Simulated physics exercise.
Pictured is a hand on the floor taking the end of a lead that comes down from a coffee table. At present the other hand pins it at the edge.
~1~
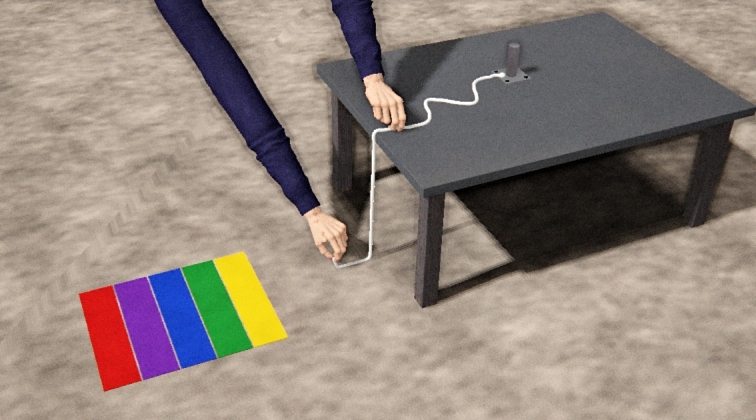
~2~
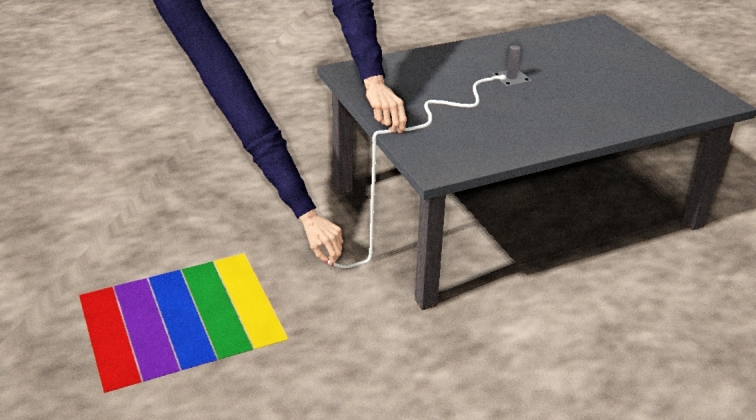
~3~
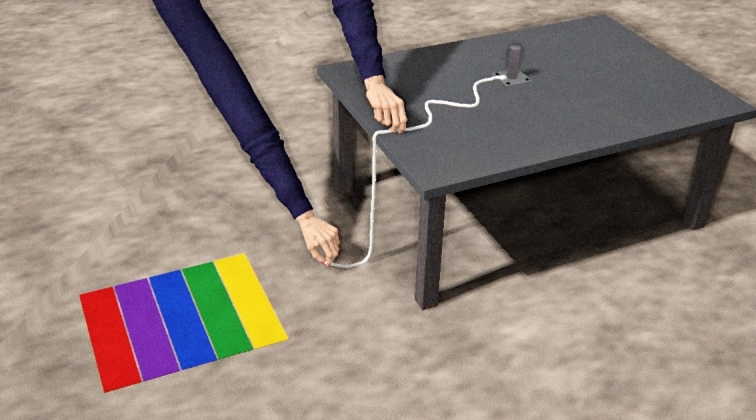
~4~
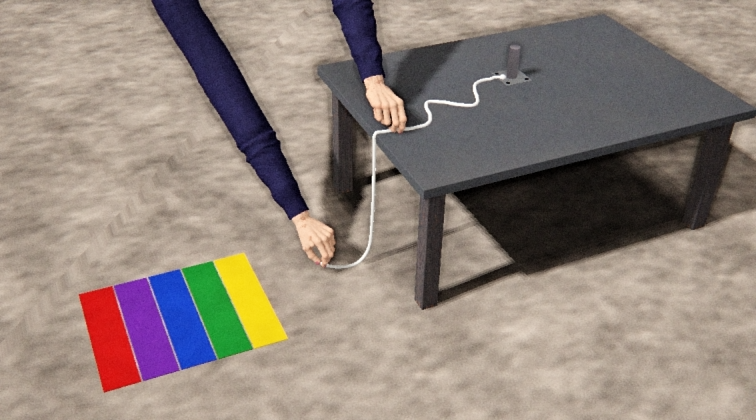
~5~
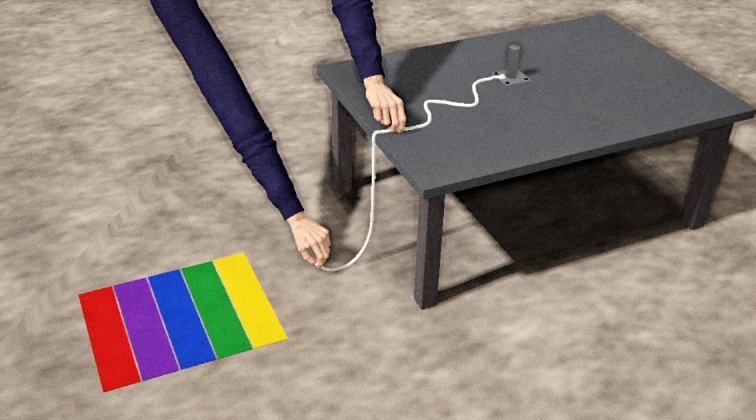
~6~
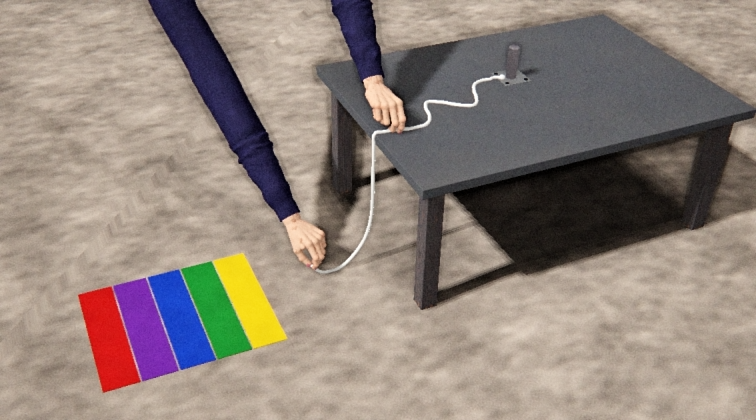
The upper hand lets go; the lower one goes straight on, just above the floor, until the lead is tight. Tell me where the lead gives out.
It gives out over the blue strip.
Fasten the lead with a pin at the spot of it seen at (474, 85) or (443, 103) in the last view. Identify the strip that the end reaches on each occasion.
That would give blue the first time and green the second.
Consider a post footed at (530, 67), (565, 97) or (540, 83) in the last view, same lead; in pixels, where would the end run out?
About (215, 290), (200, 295) and (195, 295).
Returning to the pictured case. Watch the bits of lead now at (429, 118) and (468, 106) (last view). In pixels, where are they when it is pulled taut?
End positions: About (379, 122) and about (439, 102).
Soon after, end near (238, 285); over yellow.
Then, end near (196, 296); over green.
At full stretch, end near (171, 303); over blue. It halts on the blue strip.
